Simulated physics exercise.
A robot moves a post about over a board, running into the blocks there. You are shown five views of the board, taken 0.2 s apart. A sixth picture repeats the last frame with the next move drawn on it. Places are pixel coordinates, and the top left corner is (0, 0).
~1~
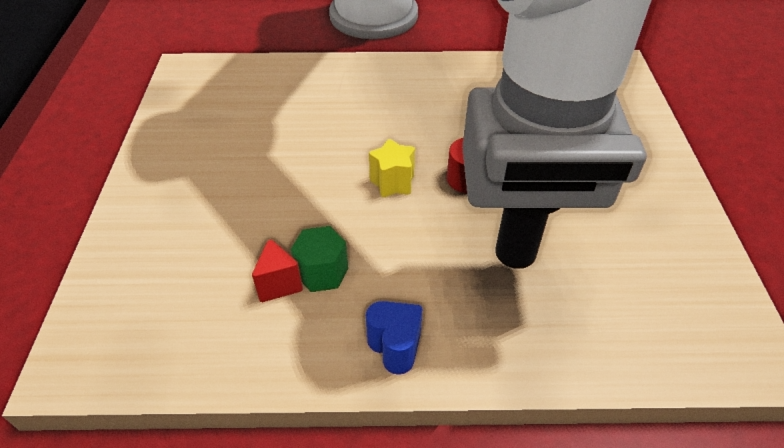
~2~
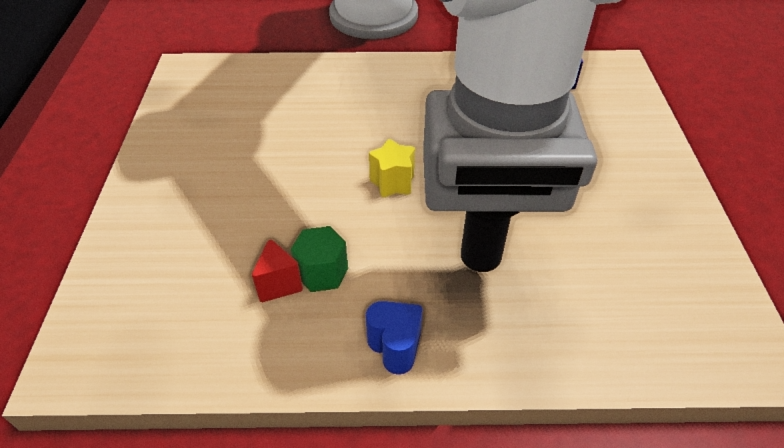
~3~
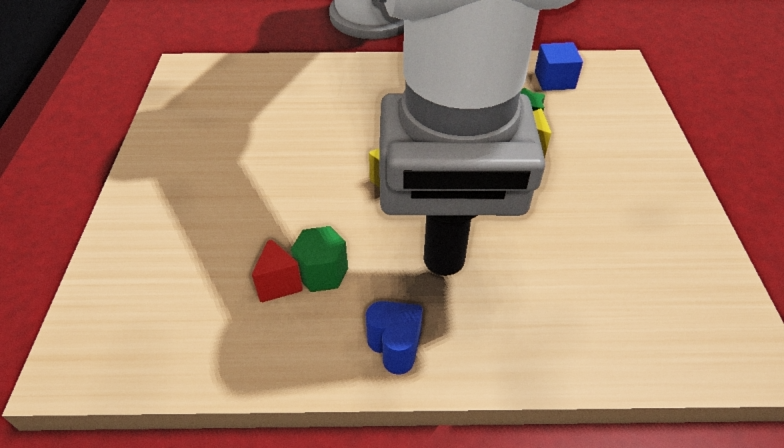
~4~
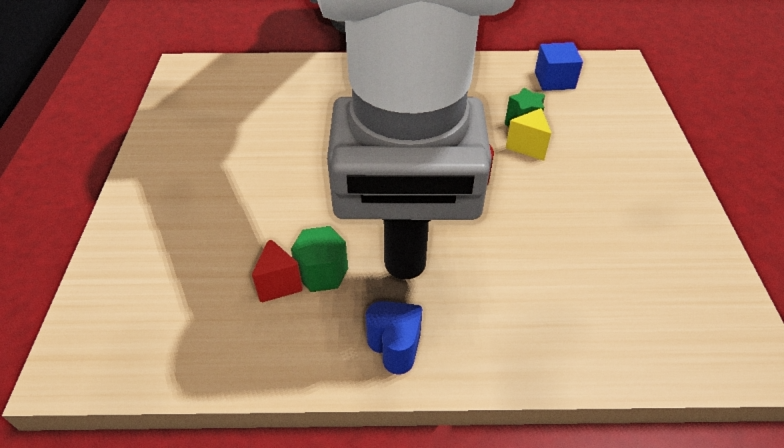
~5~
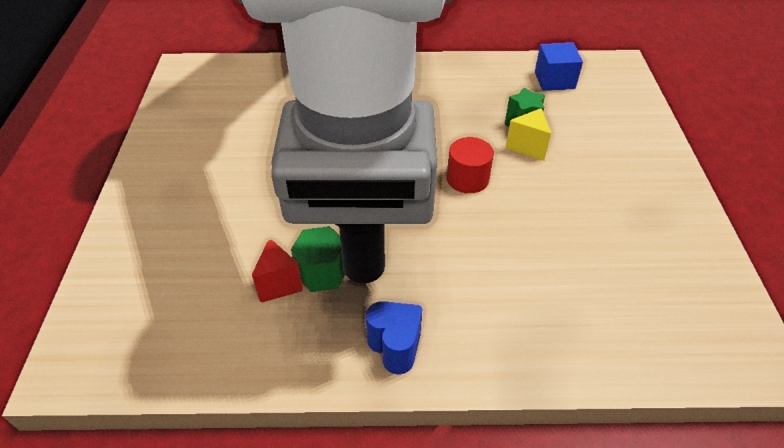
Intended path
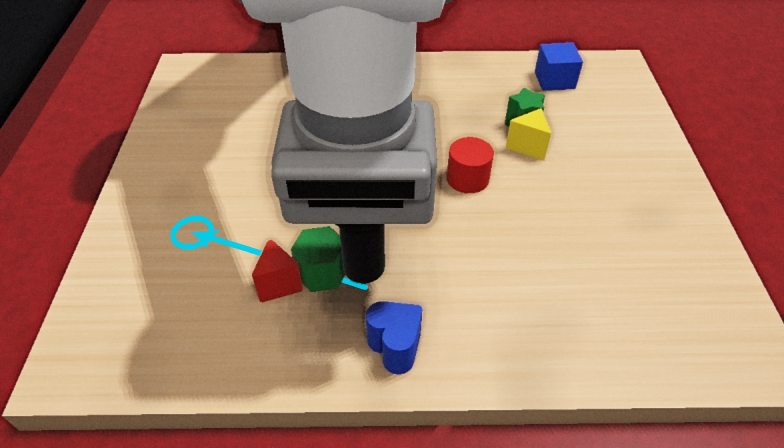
A grey robot arm holding a black post hangs over a pale wooden board on a red surface, seen from above at a fixed angle. A red triangle and green hexagonal block sit left of centre, a blue heart-shaped block near the front, and yellow, red, green and blue blocks farther back. The arm slides the post steadily leftward, uncovering blocks behind it, while the blocks stay still.
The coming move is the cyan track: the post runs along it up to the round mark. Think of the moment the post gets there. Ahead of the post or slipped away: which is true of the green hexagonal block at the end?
Before the post.
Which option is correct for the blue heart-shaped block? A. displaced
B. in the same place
I'll go with B - in the same place.
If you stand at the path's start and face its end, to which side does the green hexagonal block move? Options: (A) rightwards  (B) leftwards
Letter A.
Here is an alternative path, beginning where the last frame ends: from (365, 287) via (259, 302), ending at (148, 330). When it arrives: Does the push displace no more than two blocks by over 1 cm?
Yes, it checks out.
Path on the board, in a line from (365, 287) to (192, 232).
On the path given first. One third of the way, post at (301, 247); red triangle at (253, 262), turned 15° anticlockwise; green hexagonal block at (262, 226).
Two thirds of the way, post at (241, 228); red triangle at (253, 262), turned 15° anticlockwise; green hexagonal block at (208, 203), turned 20° clockwise.
At the end, post at (184, 212); red triangle at (253, 262), turned 15° anticlockwise; green hexagonal block at (161, 182), turned 40° clockwise; blue heart-shaped block in place.
